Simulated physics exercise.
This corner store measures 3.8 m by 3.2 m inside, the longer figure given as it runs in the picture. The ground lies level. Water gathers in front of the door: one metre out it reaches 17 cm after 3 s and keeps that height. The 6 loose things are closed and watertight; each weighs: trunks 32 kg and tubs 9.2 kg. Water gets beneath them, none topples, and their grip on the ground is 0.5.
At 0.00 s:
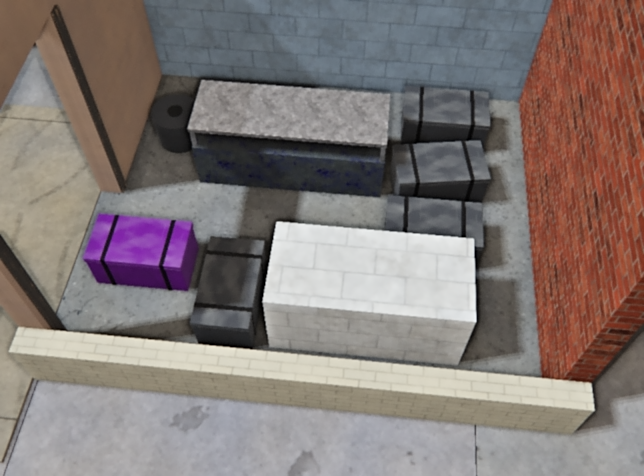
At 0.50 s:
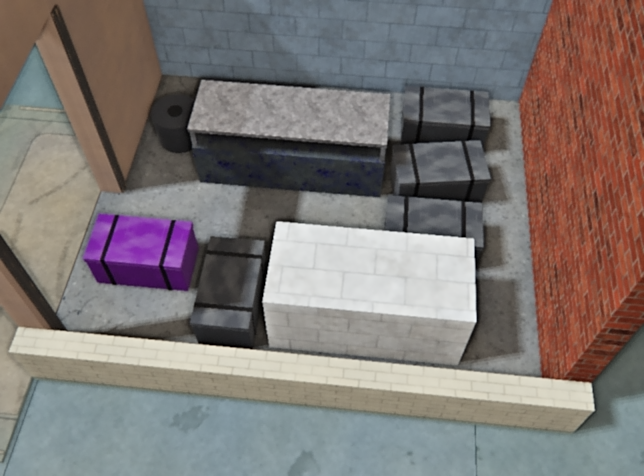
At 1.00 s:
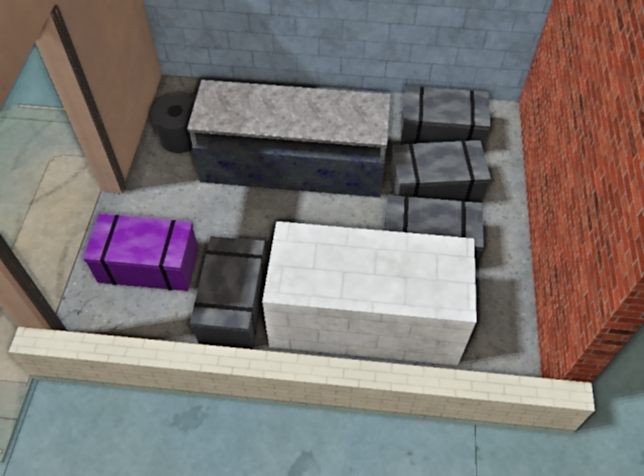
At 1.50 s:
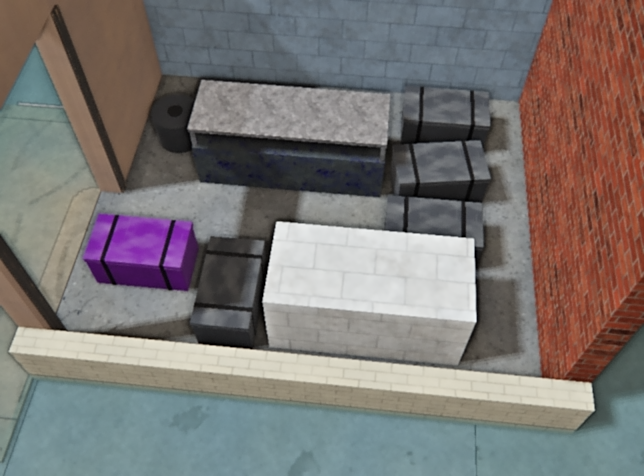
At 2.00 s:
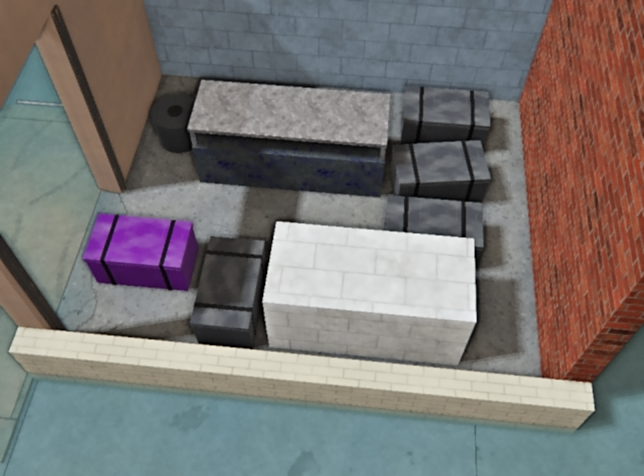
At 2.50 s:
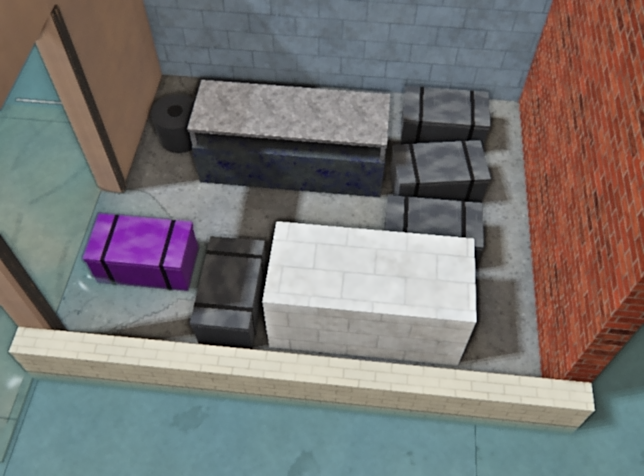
At first, the ground around a small walled room holding a purple trunk, dark strapped trunks and a pale block is dry. Bluish water then spreads outside, closing over the dry patch by the left opening, and finally creeps just inside near the purple trunk, while none of the objects move.
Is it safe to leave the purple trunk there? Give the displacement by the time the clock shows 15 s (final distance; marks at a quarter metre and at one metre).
The purple trunk gets carried off.
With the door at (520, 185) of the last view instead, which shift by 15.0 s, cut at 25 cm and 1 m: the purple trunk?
Then the purple trunk slides a little.
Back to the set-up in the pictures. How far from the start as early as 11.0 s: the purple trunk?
About 200 cm.
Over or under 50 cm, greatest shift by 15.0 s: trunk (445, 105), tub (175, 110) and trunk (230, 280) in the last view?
In turn: Under, past it, less.
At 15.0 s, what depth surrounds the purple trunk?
About 18 cm.
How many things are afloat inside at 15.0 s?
6 of them.
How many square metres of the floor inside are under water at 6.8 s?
Roughly 8.5 m2.
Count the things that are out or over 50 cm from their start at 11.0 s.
4 of them.
After 3.5 s the purple trunk is near (158, 242), 0.2 m from its start, aground; 0 afloat.
After 6.8 s the purple trunk is near (245, 180), 1.0 m from its start, aground; 2 afloat.
After 11.0 s the purple trunk is near (398, 204), 2.2 m from its start, afloat; 6 afloat.
After 15.0 s the purple trunk is near (491, 197), 2.9 m from its start, afloat; 6 afloat.
